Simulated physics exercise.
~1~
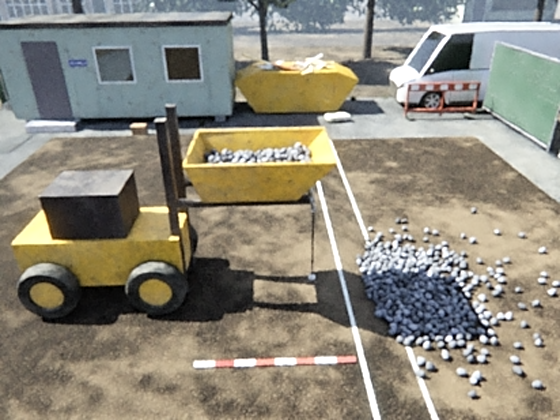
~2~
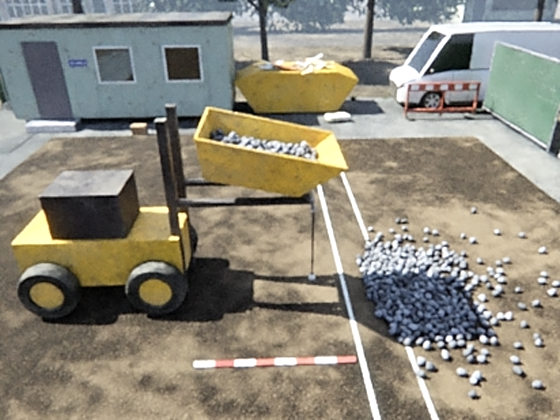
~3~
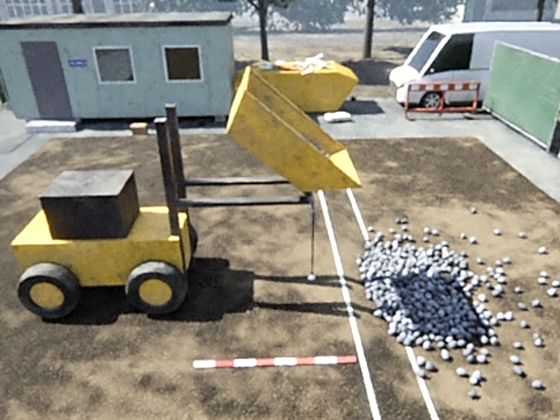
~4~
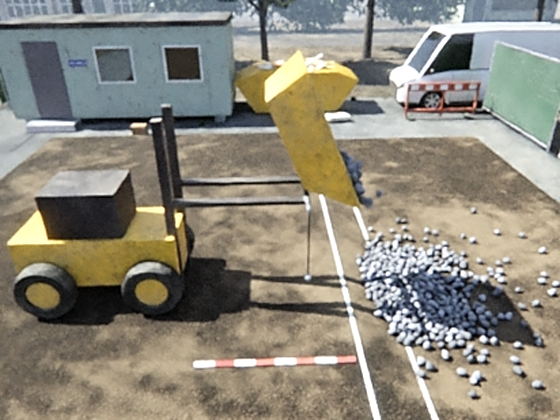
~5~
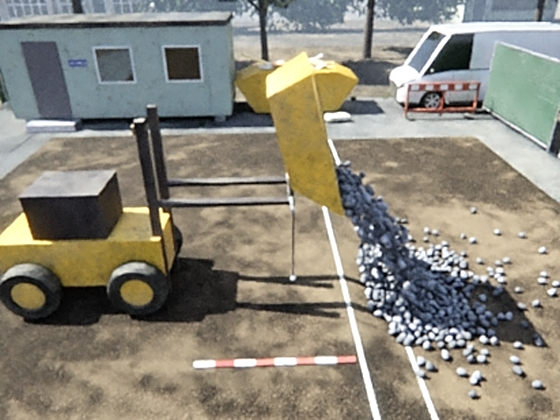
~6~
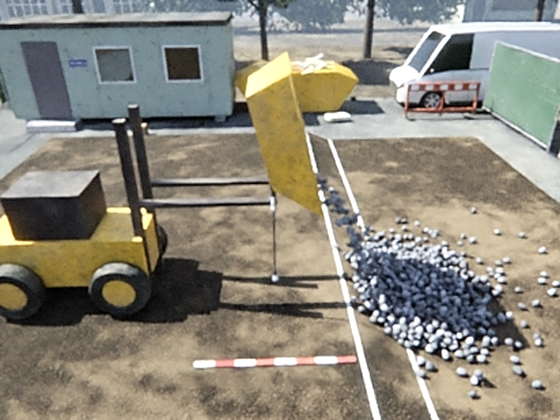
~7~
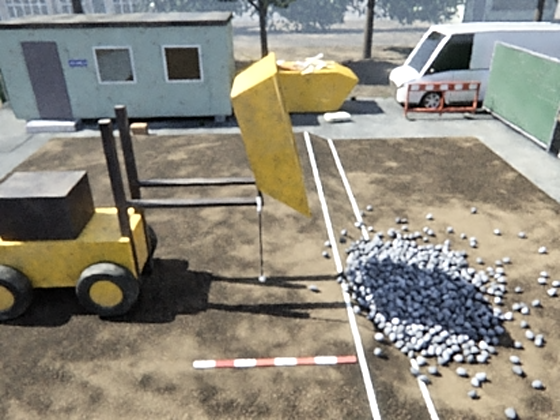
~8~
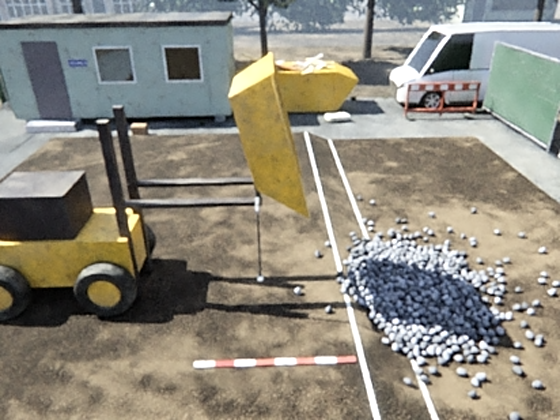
A yellow skip on a wheeled machine tipped steeply to the right and poured its grey stones onto the pile already lying there, while the machine backed away to the left and stopped with the skip empty, leaving a bigger, spread-out heap.
